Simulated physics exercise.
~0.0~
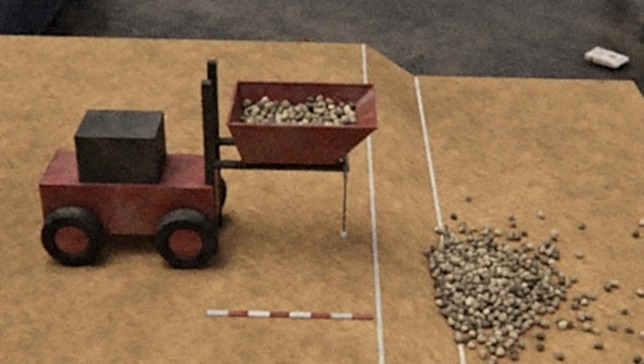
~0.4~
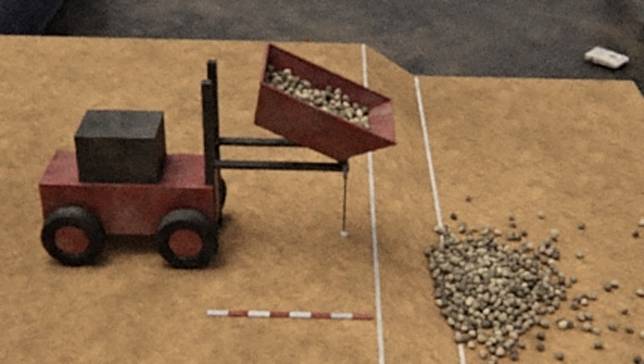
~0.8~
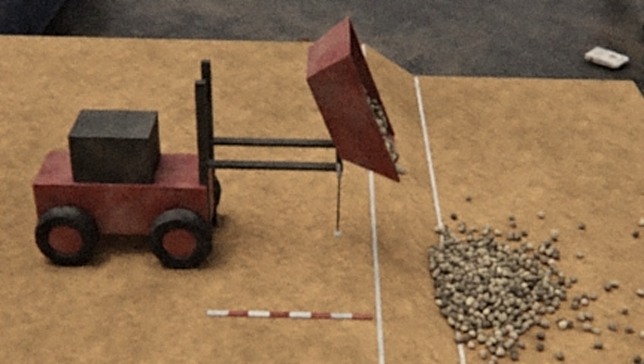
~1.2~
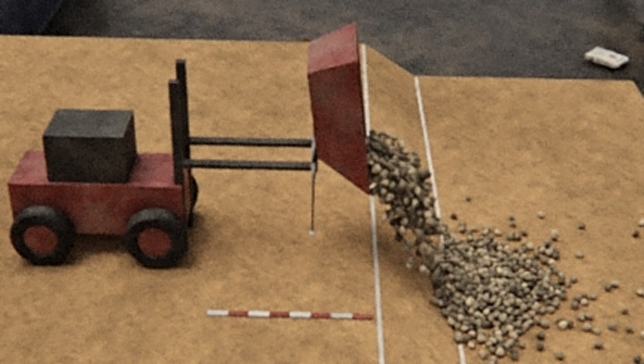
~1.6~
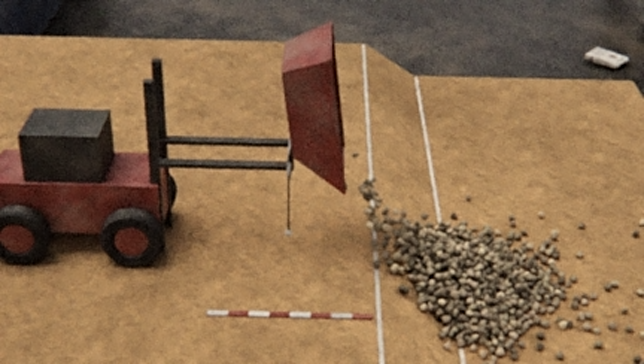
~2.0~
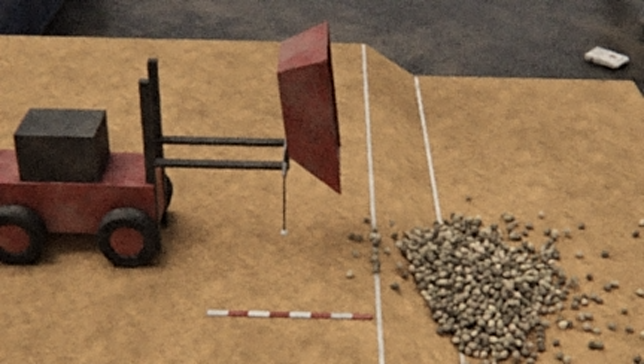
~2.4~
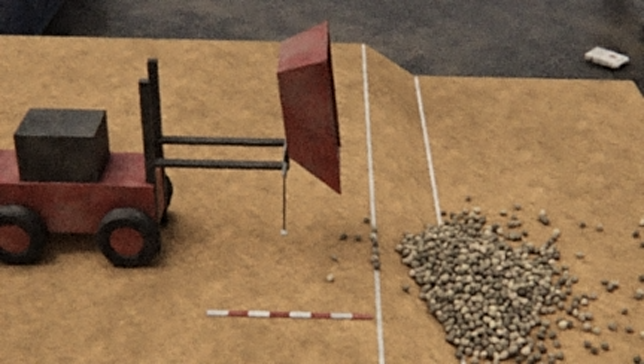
A red toy forklift tips its skip, backs left, and drops stones beside the pile.
